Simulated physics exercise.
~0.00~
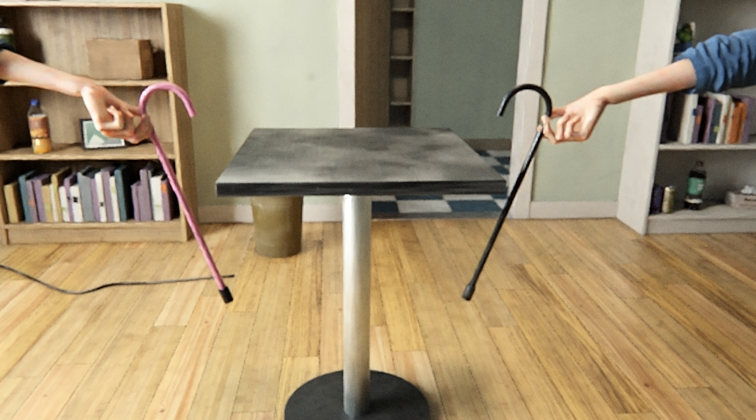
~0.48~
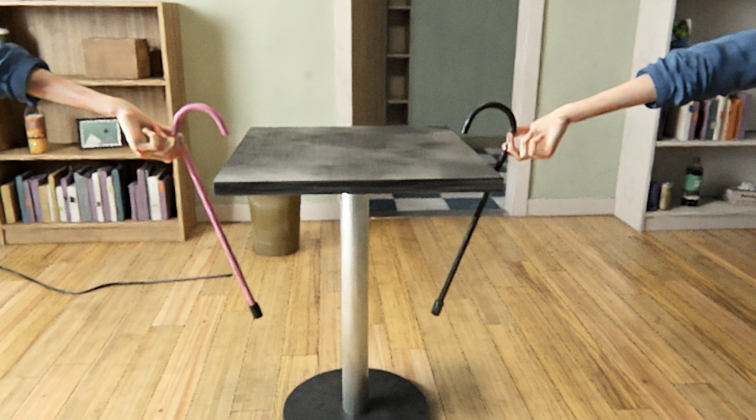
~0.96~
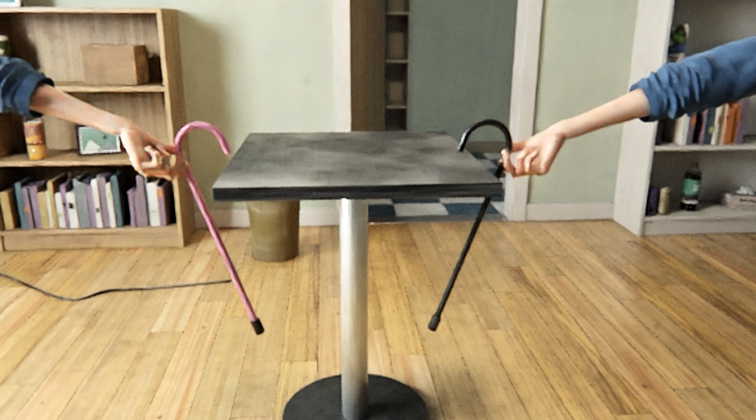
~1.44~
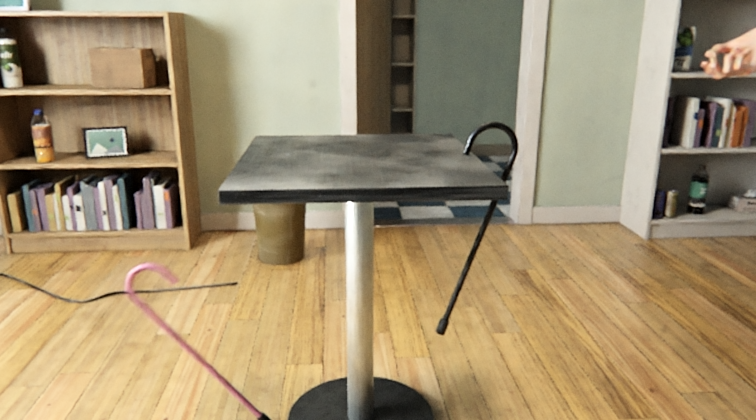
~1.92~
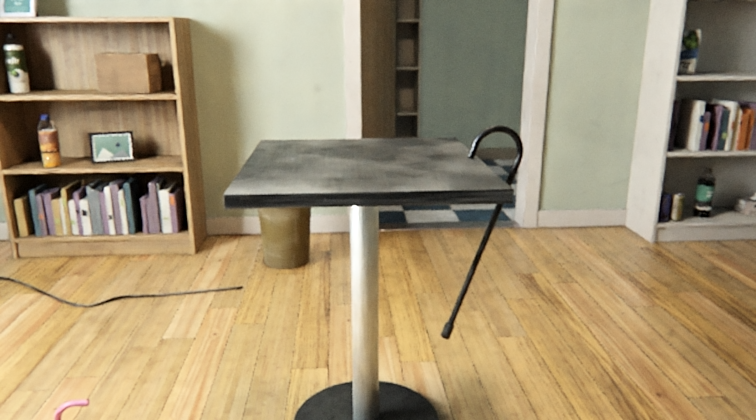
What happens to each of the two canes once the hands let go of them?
The black cane stays hanging from the right edge of the table, while the pink cane slips off and falls.
